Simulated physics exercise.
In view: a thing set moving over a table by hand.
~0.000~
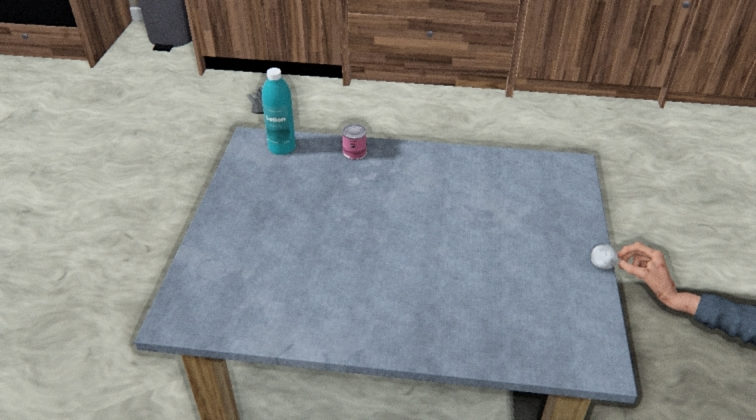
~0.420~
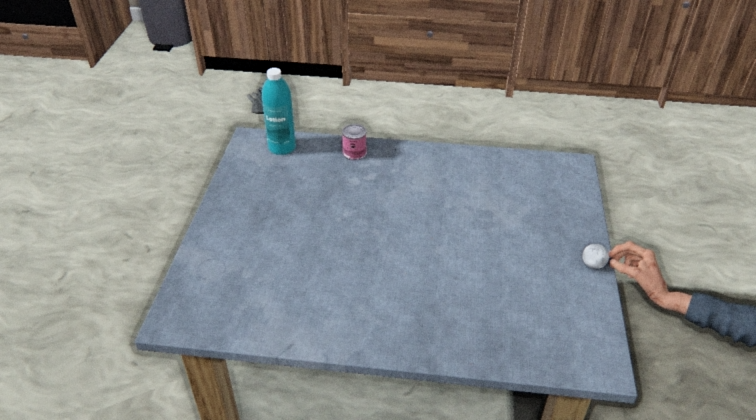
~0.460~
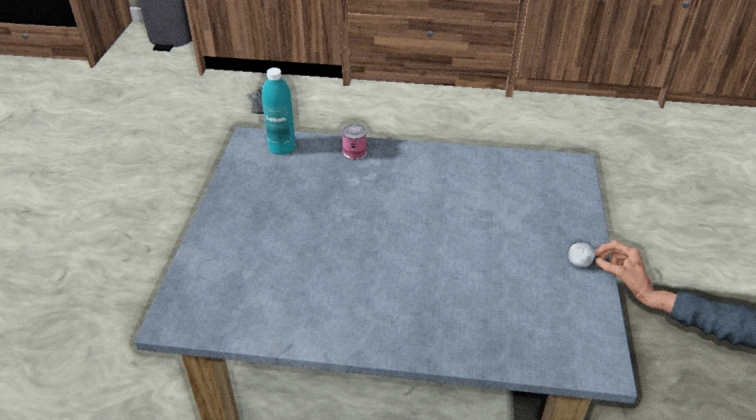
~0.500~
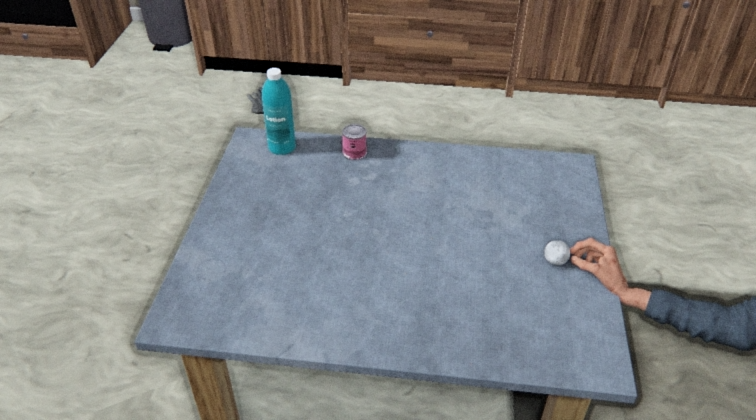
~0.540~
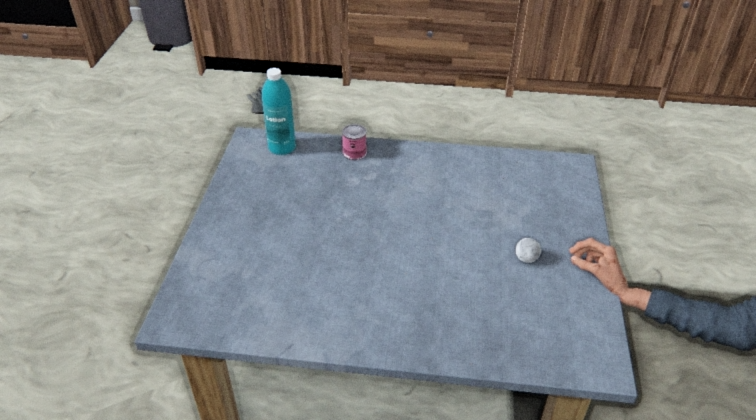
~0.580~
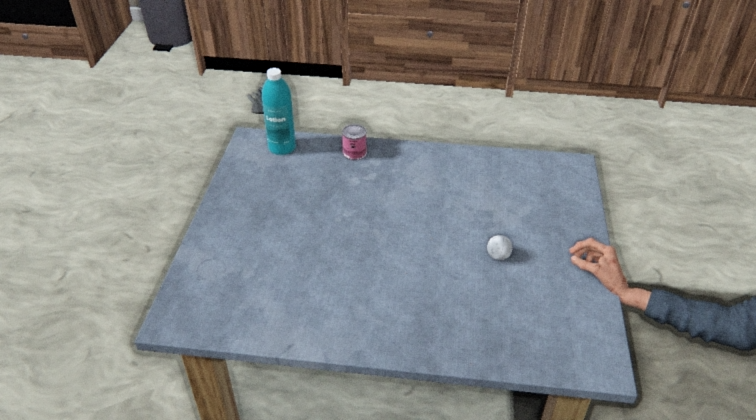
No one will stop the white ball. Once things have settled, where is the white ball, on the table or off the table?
The white ball drops to the floor.
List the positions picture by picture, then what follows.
The first picture shows under the hand; white ball (604, 257).
The second picture shows under the hand; white ball (596, 256).
The third picture shows under the hand; white ball (582, 255).
The fourth picture shows white ball (557, 253).
The fifth picture shows white ball (528, 250) moved about its own width.
The sixth picture shows white ball (500, 248) moved well along.
By 0.98 s, white ball moved well along near (238, 224).
By 1.48 s, white ball now off the table.
When it is over (1.9 s), off the table, white ball.
